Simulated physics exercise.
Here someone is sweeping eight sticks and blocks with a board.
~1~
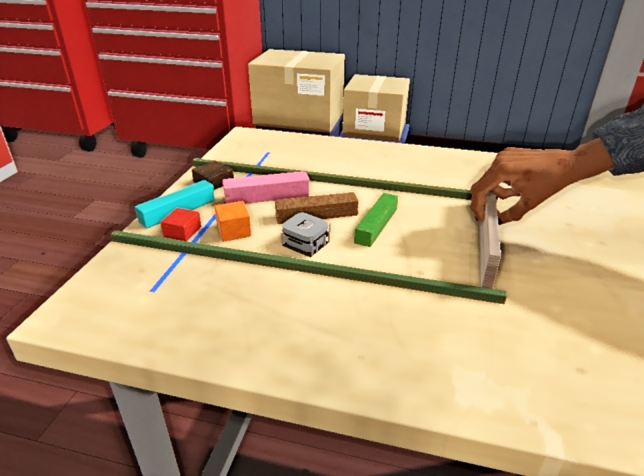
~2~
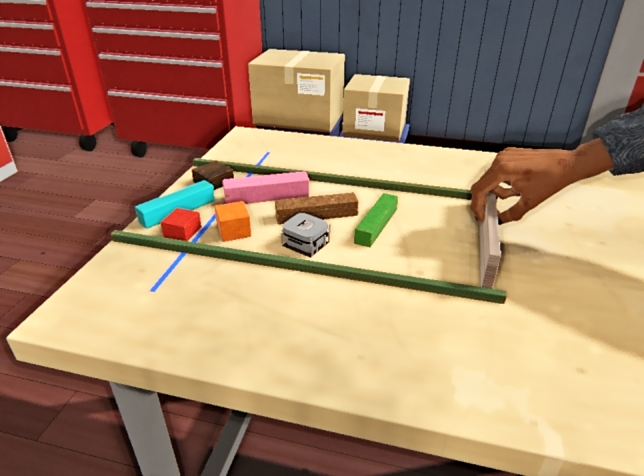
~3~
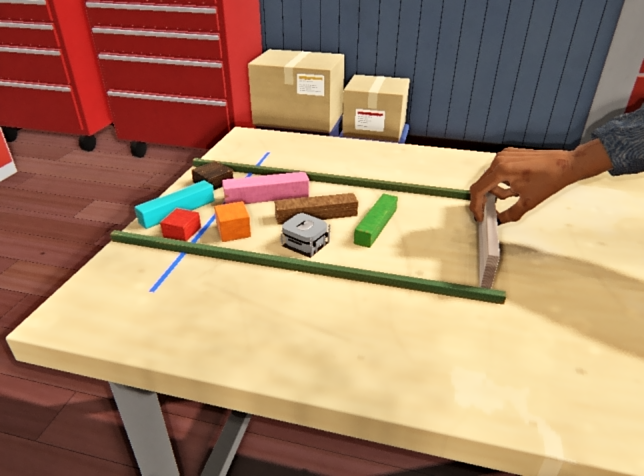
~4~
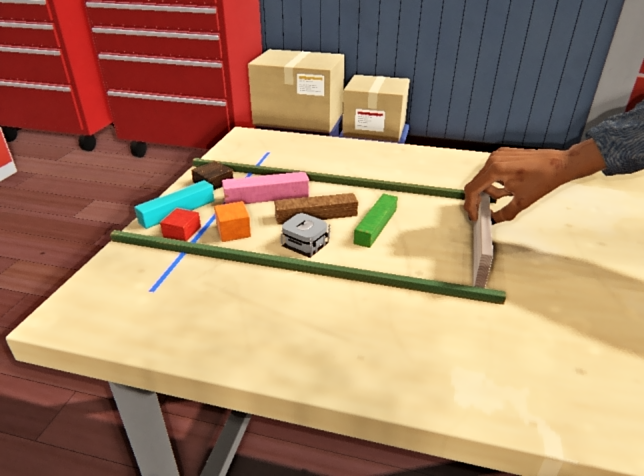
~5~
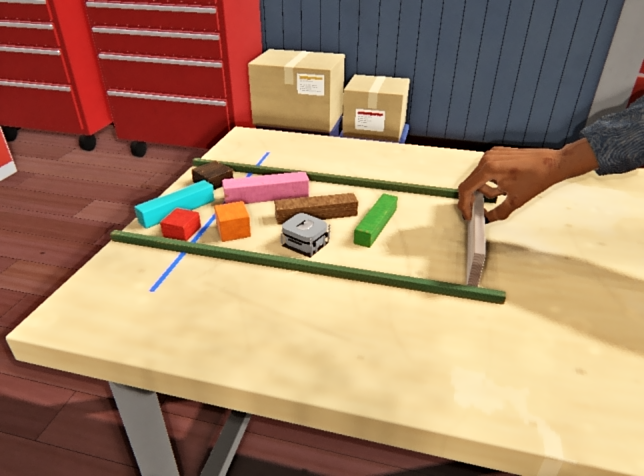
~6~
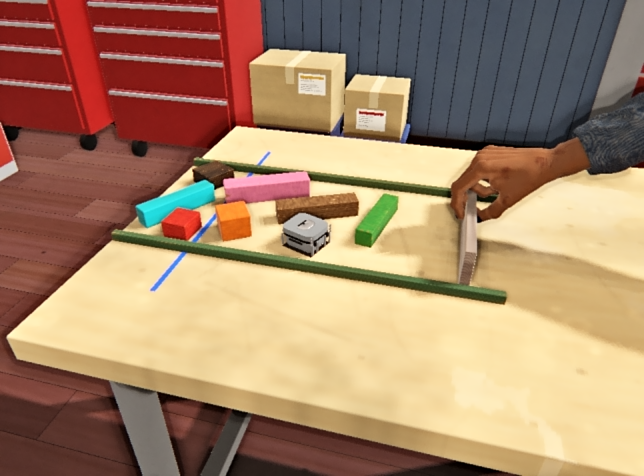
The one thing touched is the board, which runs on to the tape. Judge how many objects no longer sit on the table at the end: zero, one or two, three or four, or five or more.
In this one, one or two spill over.
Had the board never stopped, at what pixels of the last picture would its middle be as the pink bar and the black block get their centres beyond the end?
The middle is at (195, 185) when it's the pink bar, and at (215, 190) when it's the black block.
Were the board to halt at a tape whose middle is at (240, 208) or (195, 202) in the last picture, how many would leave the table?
Counts: 0, 4.
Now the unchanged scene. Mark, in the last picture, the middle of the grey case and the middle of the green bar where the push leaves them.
The grey case ends up near (182, 224), and the green bar near (217, 197).
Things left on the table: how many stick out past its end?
3 in all.
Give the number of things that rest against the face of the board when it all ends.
3 of them.
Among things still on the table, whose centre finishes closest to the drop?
Red block.
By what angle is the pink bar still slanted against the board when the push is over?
Angle: Close to 50 degrees.
Soon after, none off yet; turquoise stick at rest near (177, 203); black block at rest near (214, 176); red block at rest near (182, 224).
At rest, the number that fall off is one or two; fallen, turquoise stick.
